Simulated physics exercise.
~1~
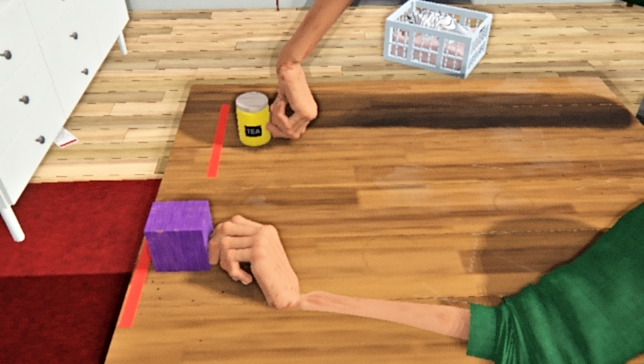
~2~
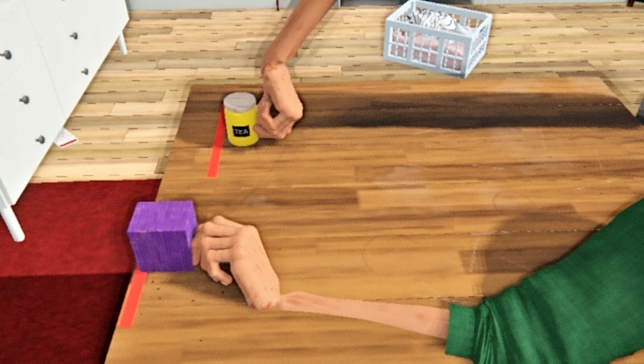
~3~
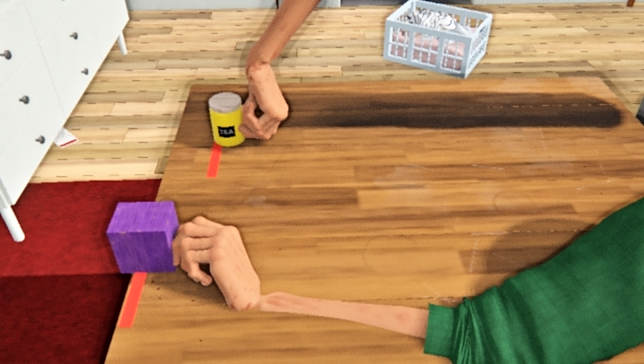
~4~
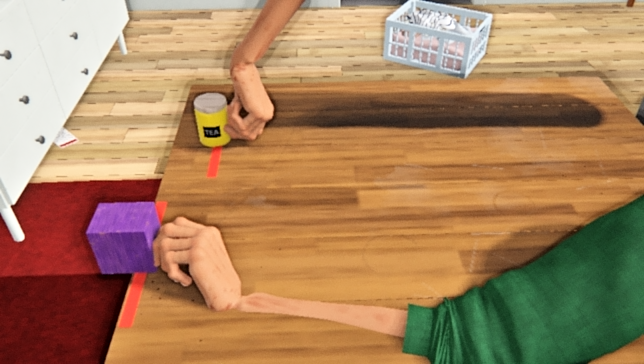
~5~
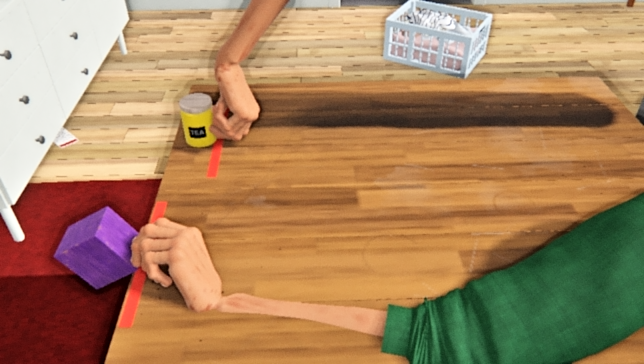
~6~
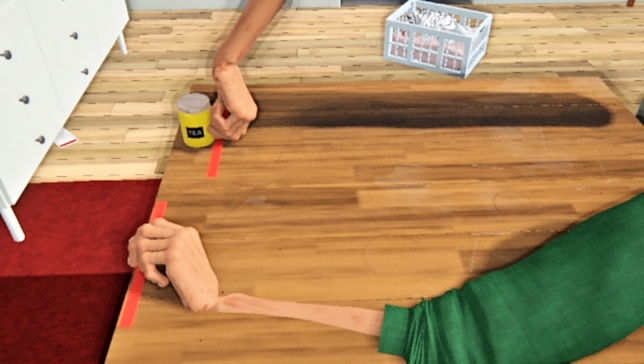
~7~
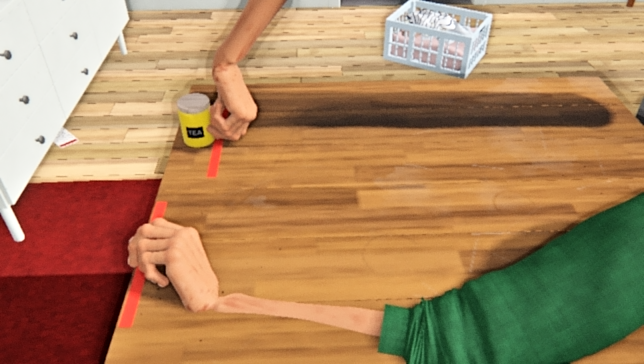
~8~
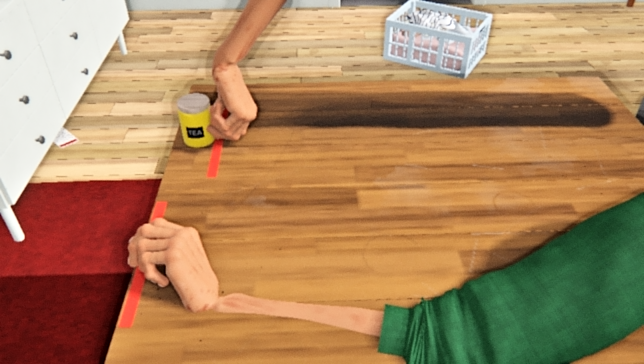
On a wooden tabletop, two hands pushed a purple block and a yellow tea jar leftward past strips of red tape, until the block tipped over the edge and dropped out of sight, while the jar stayed upright on the table beside the fingers.
